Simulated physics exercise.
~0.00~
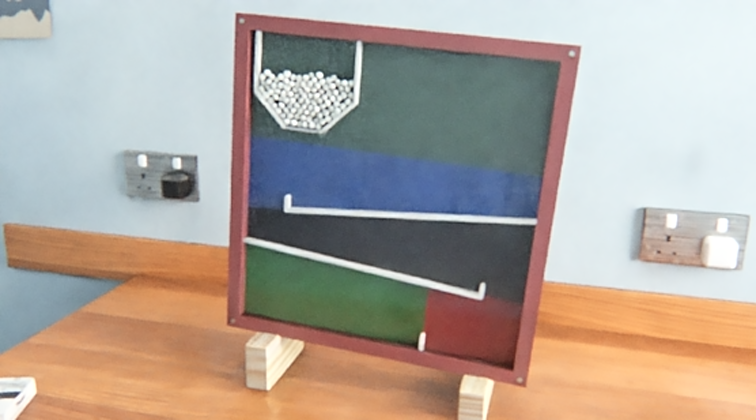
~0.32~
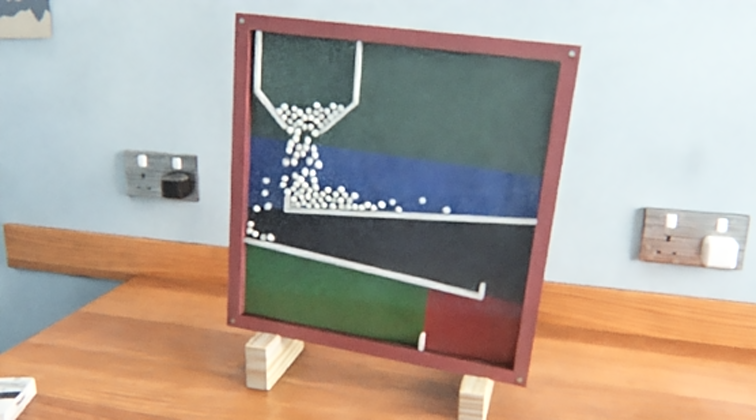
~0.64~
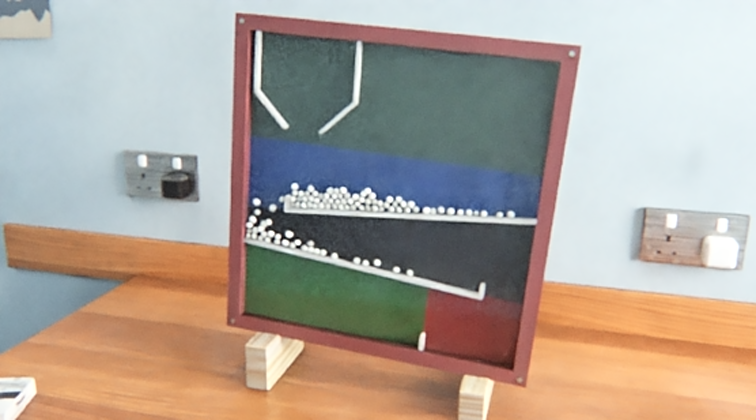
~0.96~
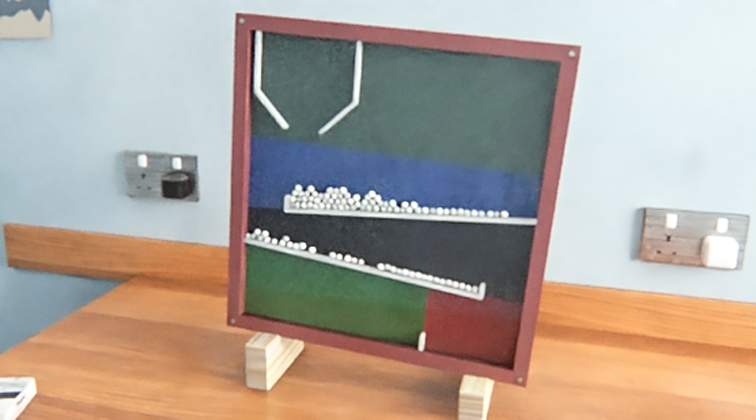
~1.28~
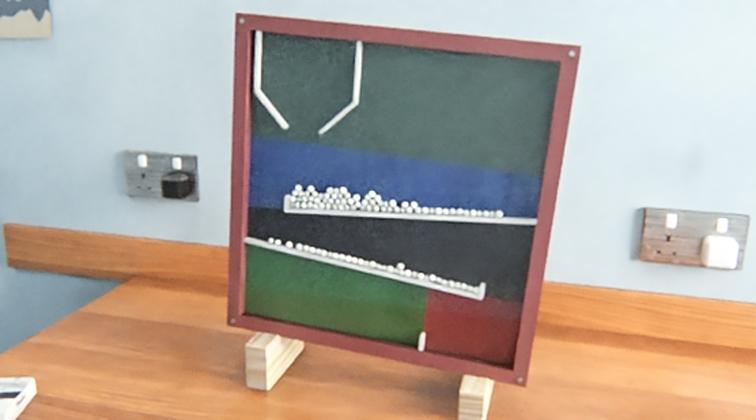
Small white beads pour from a hopper at the upper left of an upright framed case, pile onto a ledge across the blue section, and partly spill over its left end onto a sloping ledge below, rolling right until they lie along both ledges, with the red and green sections empty.
